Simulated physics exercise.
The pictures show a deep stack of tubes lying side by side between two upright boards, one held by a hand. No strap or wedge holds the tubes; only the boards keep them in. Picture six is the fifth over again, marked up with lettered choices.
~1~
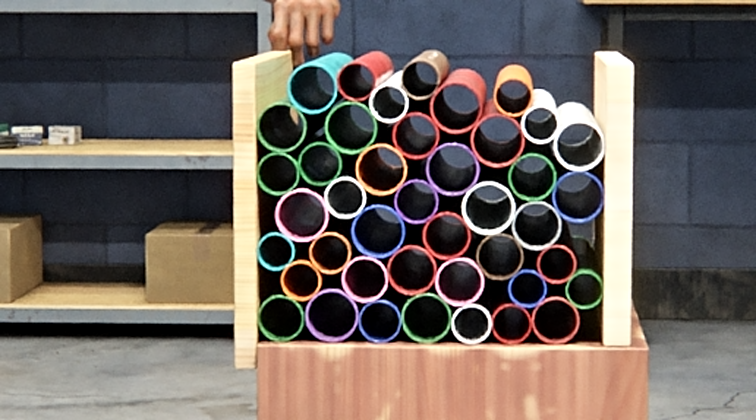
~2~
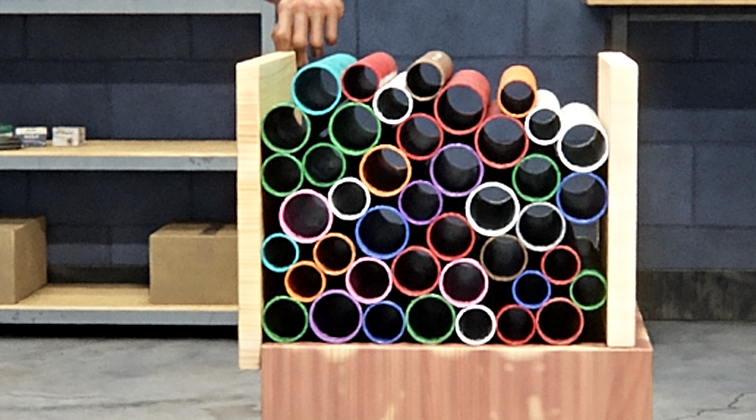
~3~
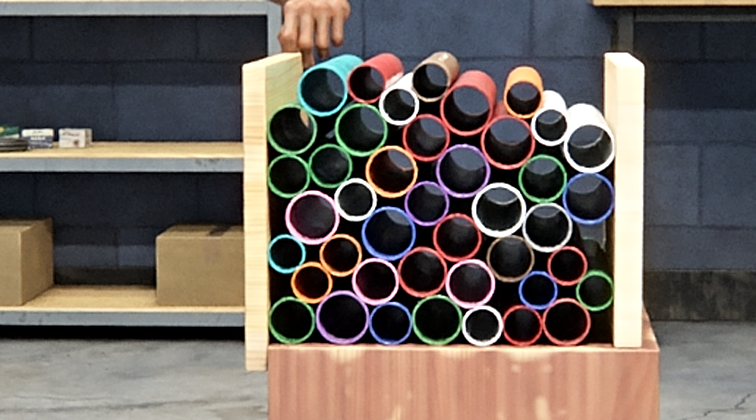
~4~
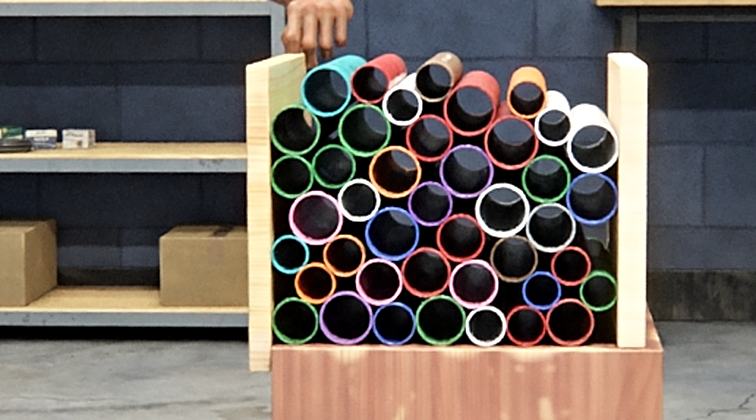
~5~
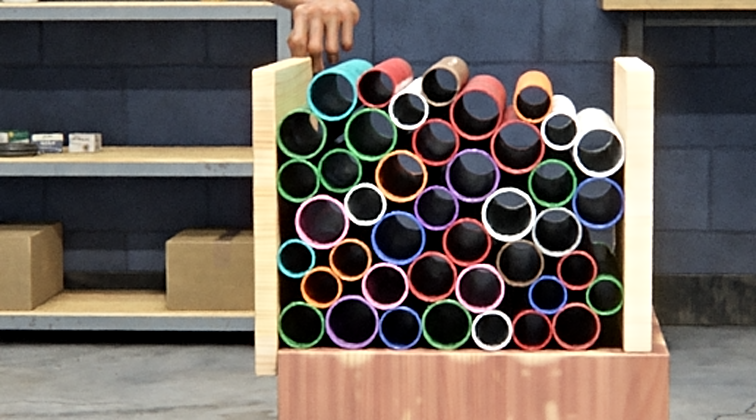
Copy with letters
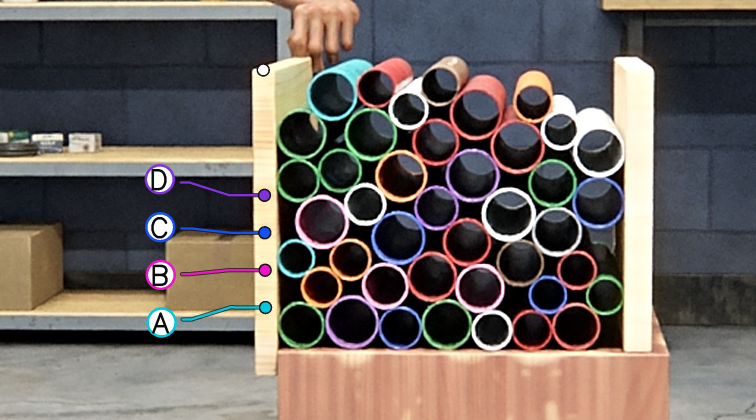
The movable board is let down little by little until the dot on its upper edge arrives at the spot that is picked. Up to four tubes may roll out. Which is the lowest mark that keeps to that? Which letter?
Slide it to D.
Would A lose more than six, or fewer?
At A, more than six.
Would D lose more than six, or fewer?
It loses fewer than six.
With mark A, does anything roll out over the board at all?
Yes, at A.
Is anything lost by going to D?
At D: Yes.
On the marked copy, A at (266, 307); B at (265, 270); C at (265, 233); D at (264, 195); the white dot at (263, 70).
Following D. Soon after the start, top of the board (276, 133).
Later, top of the board (276, 195).
In the end, top of the board (276, 195), two out over the board.
As for the rest, A more than four out over the board; B more than four out over the board; C more than four out over the board.
